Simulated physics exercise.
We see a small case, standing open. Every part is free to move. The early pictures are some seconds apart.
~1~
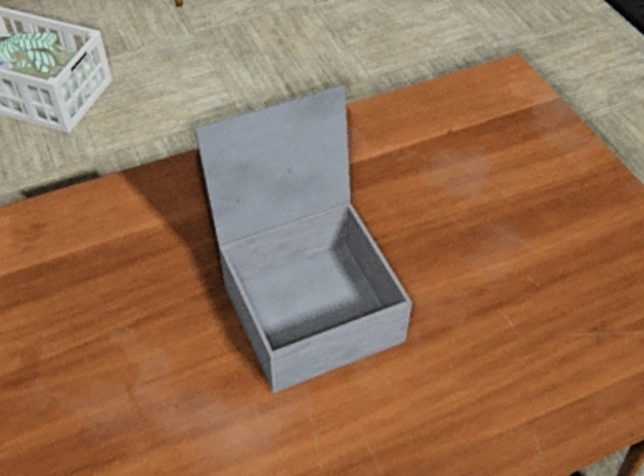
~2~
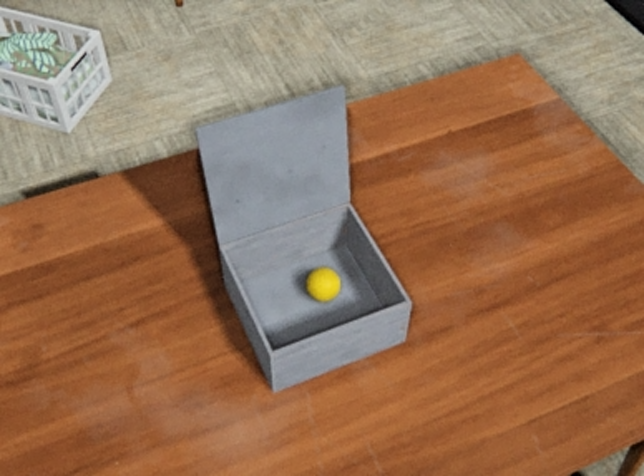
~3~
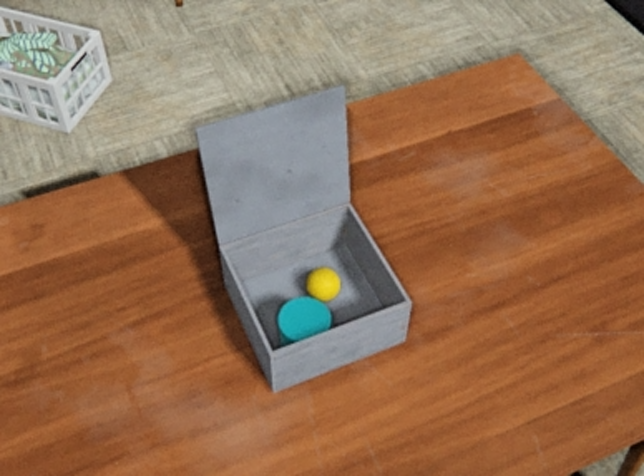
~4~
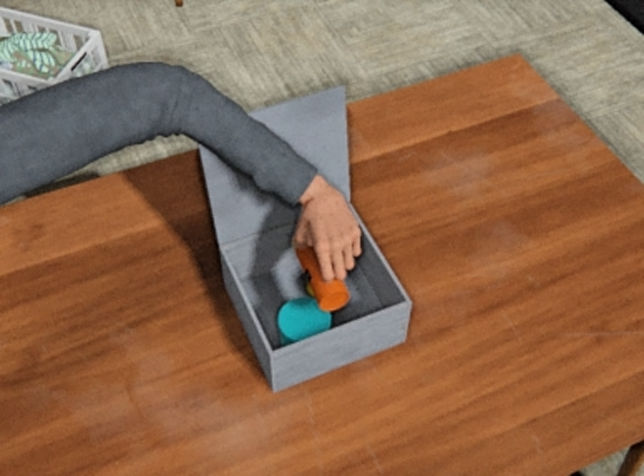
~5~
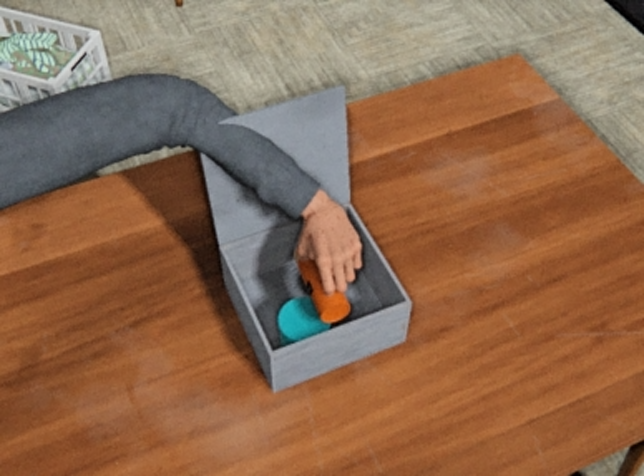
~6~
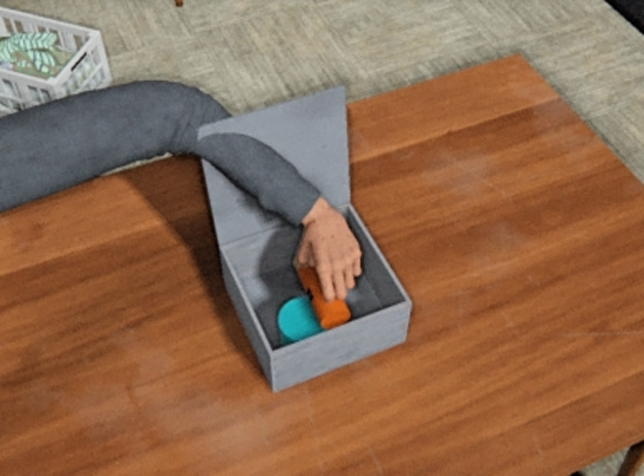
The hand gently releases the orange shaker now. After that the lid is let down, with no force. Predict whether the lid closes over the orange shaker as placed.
It closes.
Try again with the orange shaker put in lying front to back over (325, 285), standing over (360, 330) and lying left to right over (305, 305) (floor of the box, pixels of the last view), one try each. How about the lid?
Okay, so first it closes properly, then it doesn't close, and last it closes properly.
Then, 0.90 s after the last picture, lid starting down; orange shaker rolled well along near (310, 289); yellow lemon rolled about its own width.
Then, 1.80 s after the last picture, lid 46° above the rim; orange shaker rolled well along near (310, 288); yellow lemon rolled about its own width.
At rest, lid shut; moved from the start, orange shaker and yellow lemon; turquoise tin in place. Seen from the same camera at the end, orange shaker near (310, 289).
